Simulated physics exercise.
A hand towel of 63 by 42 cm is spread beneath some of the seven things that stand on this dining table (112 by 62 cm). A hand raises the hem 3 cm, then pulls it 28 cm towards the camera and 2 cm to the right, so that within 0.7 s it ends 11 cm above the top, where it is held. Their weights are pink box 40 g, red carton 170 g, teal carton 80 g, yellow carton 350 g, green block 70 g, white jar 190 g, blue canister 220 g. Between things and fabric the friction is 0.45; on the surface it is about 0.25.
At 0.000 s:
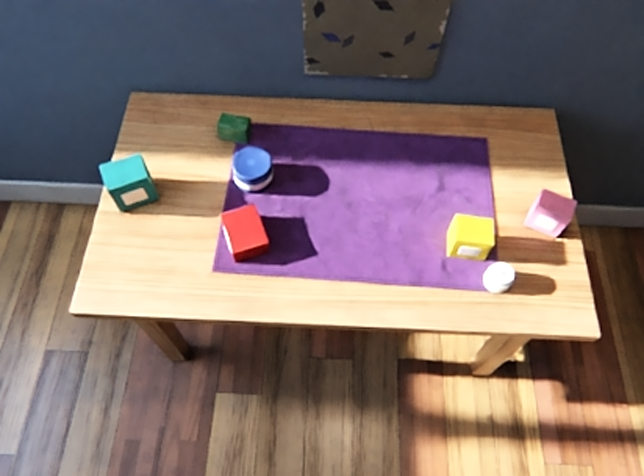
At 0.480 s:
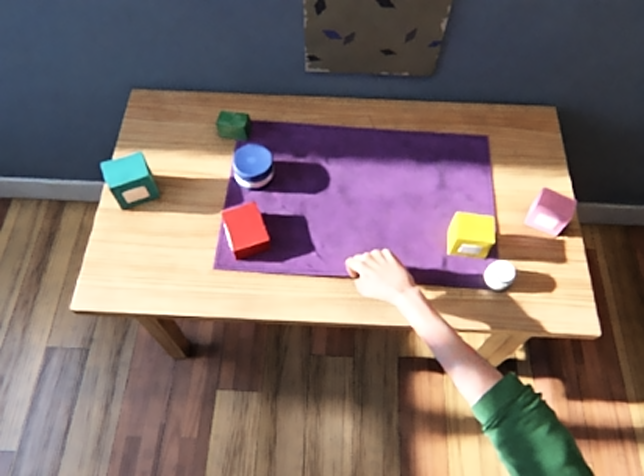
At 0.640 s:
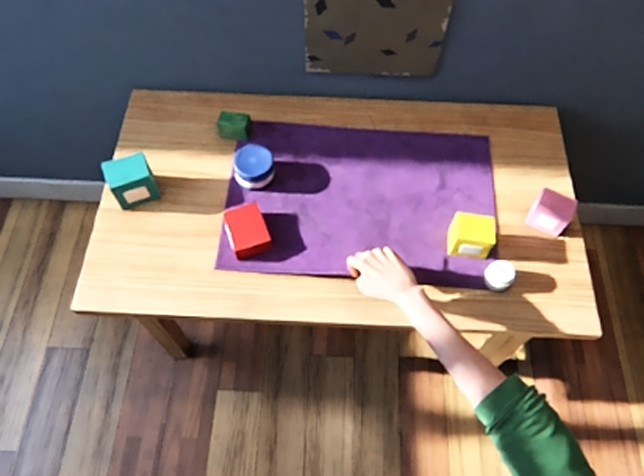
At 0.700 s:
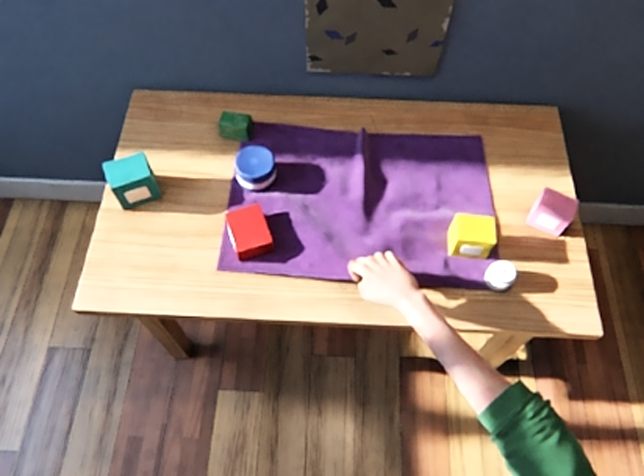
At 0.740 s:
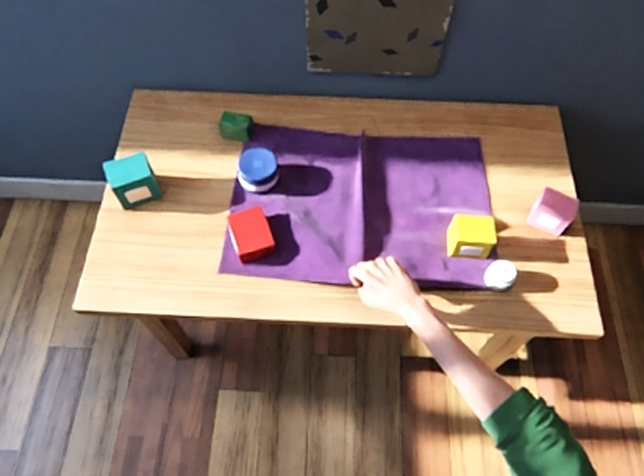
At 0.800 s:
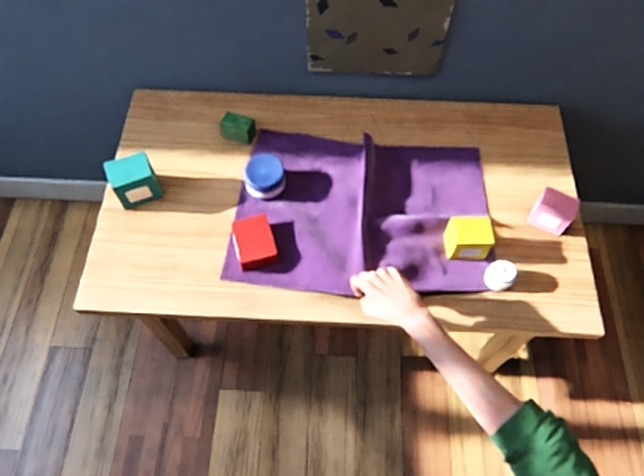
A hand in a green sleeve gripped the near edge of a purple cloth on a wooden table and pulled it slightly, raising a fold down the middle as the red carton and blue canister shifted slightly.
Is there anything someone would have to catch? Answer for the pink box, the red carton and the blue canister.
Outcome: I'd bet the pink box never leaves the surface; I'd bet the red carton leaves the surface; I'd bet the blue canister never leaves the surface.
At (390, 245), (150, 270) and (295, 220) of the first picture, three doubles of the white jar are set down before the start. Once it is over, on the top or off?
In that order: Drops off, remains, goes over.
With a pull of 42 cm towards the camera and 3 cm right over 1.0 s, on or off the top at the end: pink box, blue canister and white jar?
Outcome: Pink box is still there; blue canister leaves the top; white jar leaves the top.
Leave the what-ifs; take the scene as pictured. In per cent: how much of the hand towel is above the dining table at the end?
About 60 per cent.
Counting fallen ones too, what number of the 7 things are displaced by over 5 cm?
My count is 4.
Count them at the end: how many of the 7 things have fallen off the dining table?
That gives 2.
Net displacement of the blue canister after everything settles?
For the blue canister, it's 35 cm.
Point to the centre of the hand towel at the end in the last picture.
Centre in the last view: Approx. (321, 304).
After 0.9 s, 100 % of the hand towel is still over the top; blue canister 11 cm off its start, red carton 9 cm off its start, yellow carton 5 cm off its start.
After 1.1 s, 85 % of the hand towel is still over the top; blue canister 20 cm off its start, red carton 17 cm off its start, yellow carton 12 cm off its start.
After 1.2 s, 70 % of the hand towel is still over the top; blue canister 28 cm off its start at (308, 260), red carton 25 cm off its start at (274, 335), yellow carton 18 cm off its start at (431, 287).
After 1.3 s, 60 % of the hand towel is still over the top; blue canister 33 cm off its start, red carton over the edge, yellow carton 20 cm off its start.
After 2.9 s, 60 % of the hand towel is still over the top; red carton over the edge, blue canister 33 cm off its start at (304, 285), pink box 0 cm off its start at (560, 201), white jar over the edge.
